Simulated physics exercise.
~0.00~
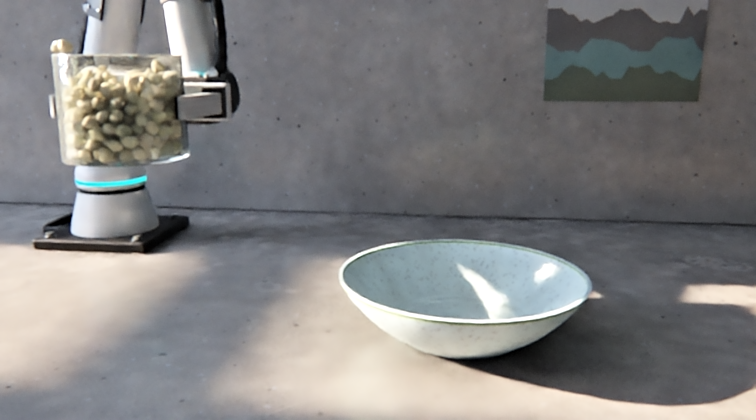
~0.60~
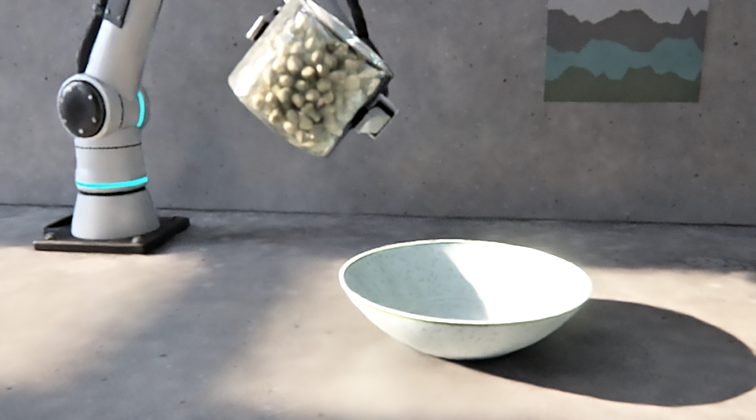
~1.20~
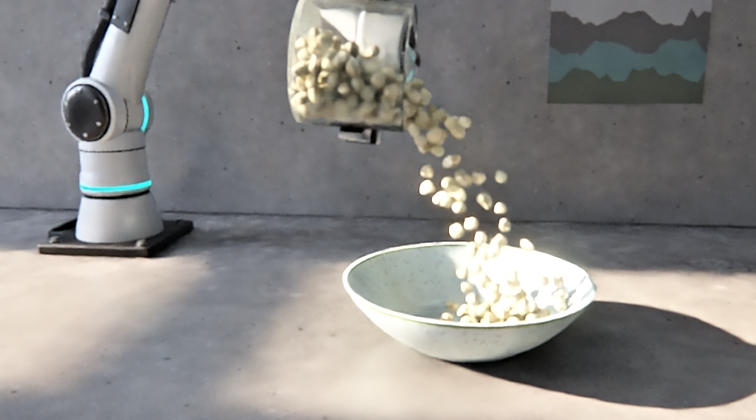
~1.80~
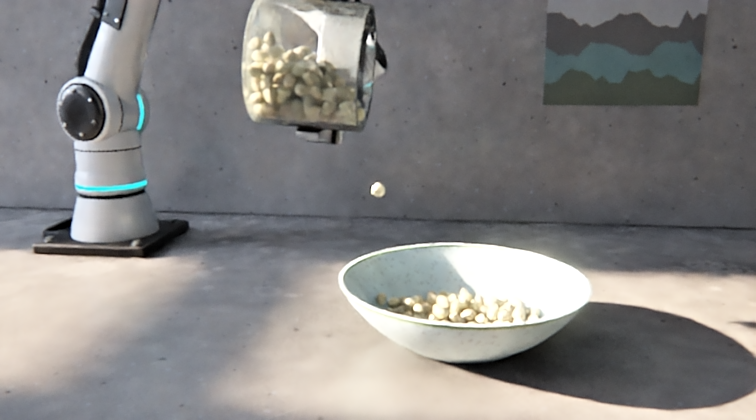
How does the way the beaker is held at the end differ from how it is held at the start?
At the start the beaker is held upright, while at the end it is held on its side.
The footage shows a robot arm moving a clear beaker of pale dried beans to the right and tipping it, so that some pour into a wide, pale bowl; at the end the beaker lies sideways above, still holding many beans.
